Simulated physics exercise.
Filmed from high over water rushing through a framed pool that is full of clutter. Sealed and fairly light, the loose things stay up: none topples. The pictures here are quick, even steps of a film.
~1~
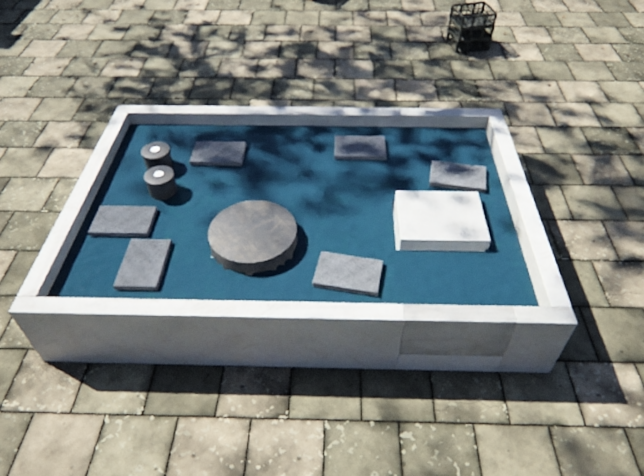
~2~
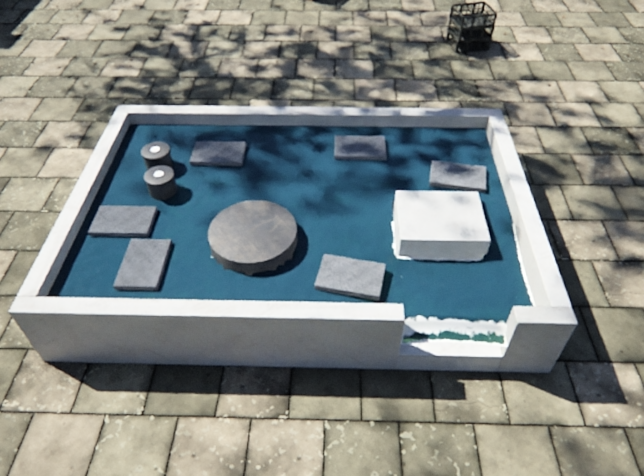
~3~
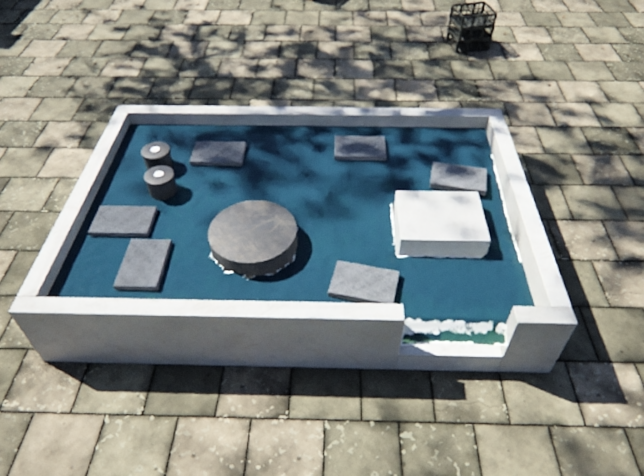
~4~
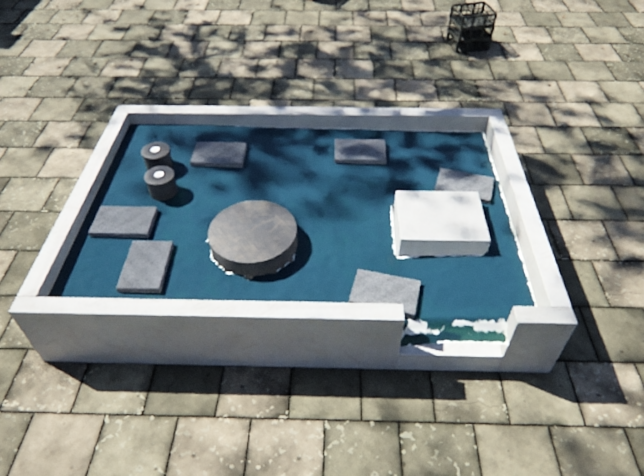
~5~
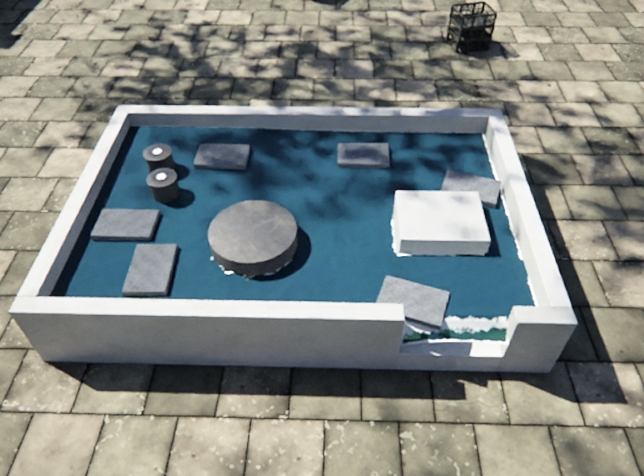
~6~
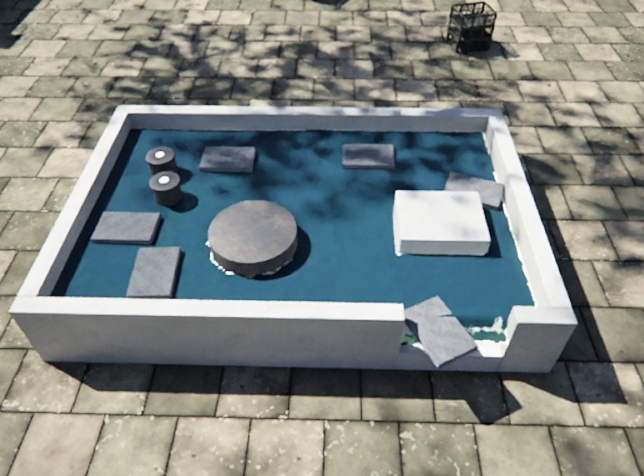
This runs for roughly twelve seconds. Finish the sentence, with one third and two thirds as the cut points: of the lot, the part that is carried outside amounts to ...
... less than one third.
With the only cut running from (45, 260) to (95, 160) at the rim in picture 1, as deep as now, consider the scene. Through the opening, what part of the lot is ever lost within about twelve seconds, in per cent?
It works out at 60 percent.
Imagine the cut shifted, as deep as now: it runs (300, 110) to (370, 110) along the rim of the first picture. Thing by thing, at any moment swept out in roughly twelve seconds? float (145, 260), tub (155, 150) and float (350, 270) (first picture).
Taking them in turn, the first is held back, the second is held back and the third is held back.
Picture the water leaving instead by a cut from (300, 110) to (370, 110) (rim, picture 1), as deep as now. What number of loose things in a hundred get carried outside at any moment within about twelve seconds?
About 20 %.
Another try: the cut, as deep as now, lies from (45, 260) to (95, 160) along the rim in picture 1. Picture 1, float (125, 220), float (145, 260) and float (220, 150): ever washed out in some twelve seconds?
Going through them in turn: Escaped; escaped; escaped.
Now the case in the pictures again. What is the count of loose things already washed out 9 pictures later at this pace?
Tally: 1.
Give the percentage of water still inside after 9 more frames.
Close to 78 percent of it stays.
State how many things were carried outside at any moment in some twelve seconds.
That adds up to 1.
A moment on, 1 of 8 are out; 7 afloat.
Next, 1 of 8 are out; 7 afloat.
Later, 1 of 8 are out; 7 afloat.
In the end, 1 of 8 are out; 7 afloat.
